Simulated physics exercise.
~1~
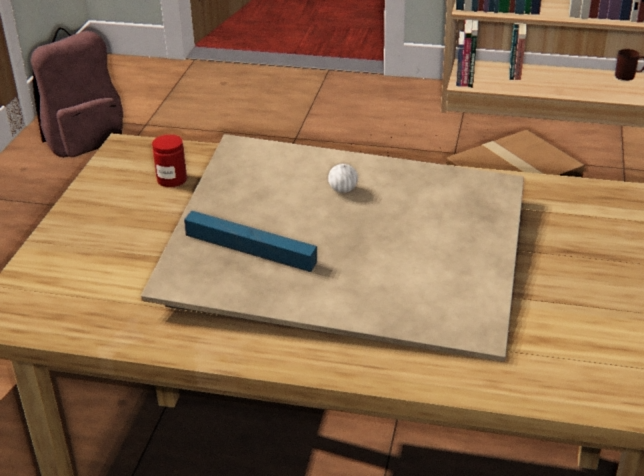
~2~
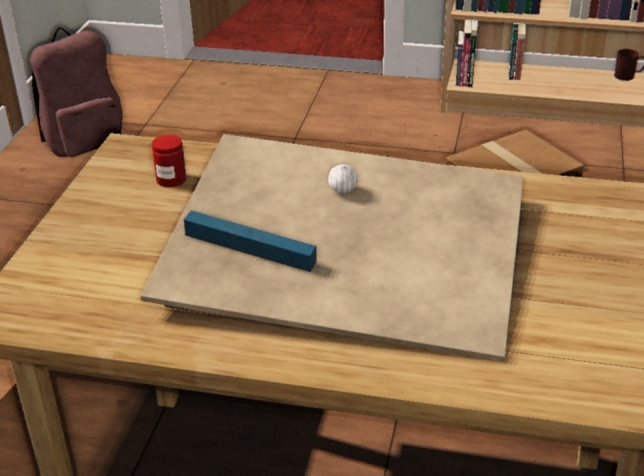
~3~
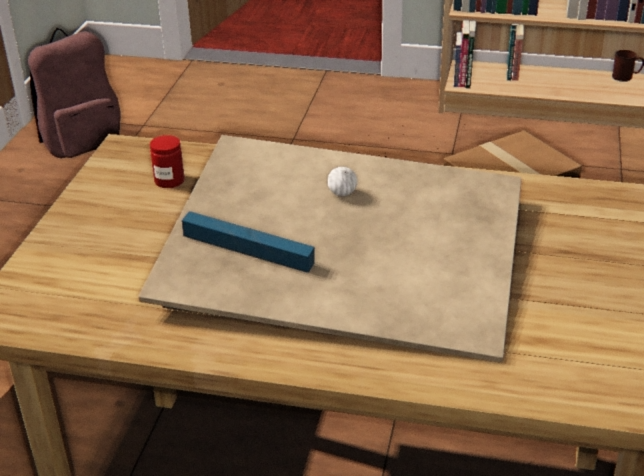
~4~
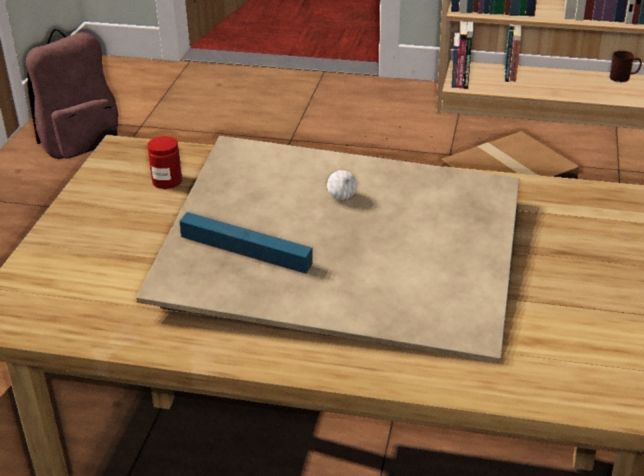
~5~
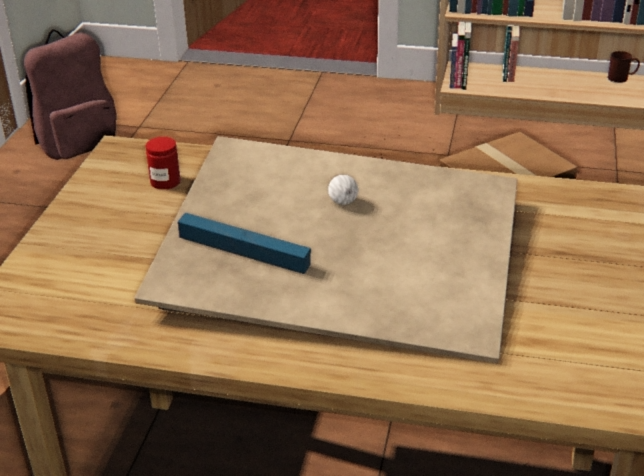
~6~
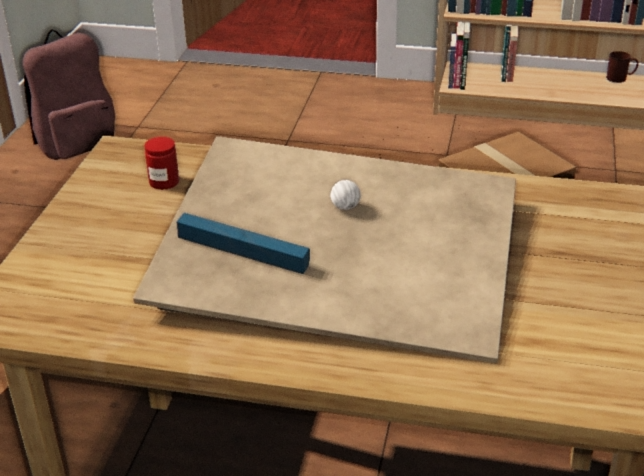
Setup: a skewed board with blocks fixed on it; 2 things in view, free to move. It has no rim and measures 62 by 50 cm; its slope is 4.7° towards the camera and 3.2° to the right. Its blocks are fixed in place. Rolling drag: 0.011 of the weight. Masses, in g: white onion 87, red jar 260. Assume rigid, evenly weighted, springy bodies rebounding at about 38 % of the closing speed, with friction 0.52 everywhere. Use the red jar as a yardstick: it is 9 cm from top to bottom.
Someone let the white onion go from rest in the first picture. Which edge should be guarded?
Answer: Front border.
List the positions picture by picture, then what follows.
In the first picture, 37 cm of board to the near edge; white onion (343, 178); red jar (170, 161).
In the second picture, 37 cm of board to the near edge; white onion (343, 179); red jar (169, 161).
In the third picture, 36 cm of board to the near edge; white onion (342, 181); red jar (167, 162).
In the fourth picture, 36 cm of board to the near edge; white onion (342, 185); red jar (165, 162).
In the fifth picture, 34 cm of board to the near edge; white onion (344, 190); red jar (163, 163).
In the sixth picture, 33 cm of board to the near edge; white onion (346, 195); red jar (162, 163).
Then, 0.40 s later than the last frame, 21 cm of board to the near edge; white onion near (379, 243).
Then, 0.80 s later than the last frame, 0 cm of board to the near edge; white onion near (444, 336).
Then, 1.10 s later than the last frame, it has gone over the near edge; white onion near (510, 469).
When it is over, it has gone over the near edge; red jar within 8 cm of the start.
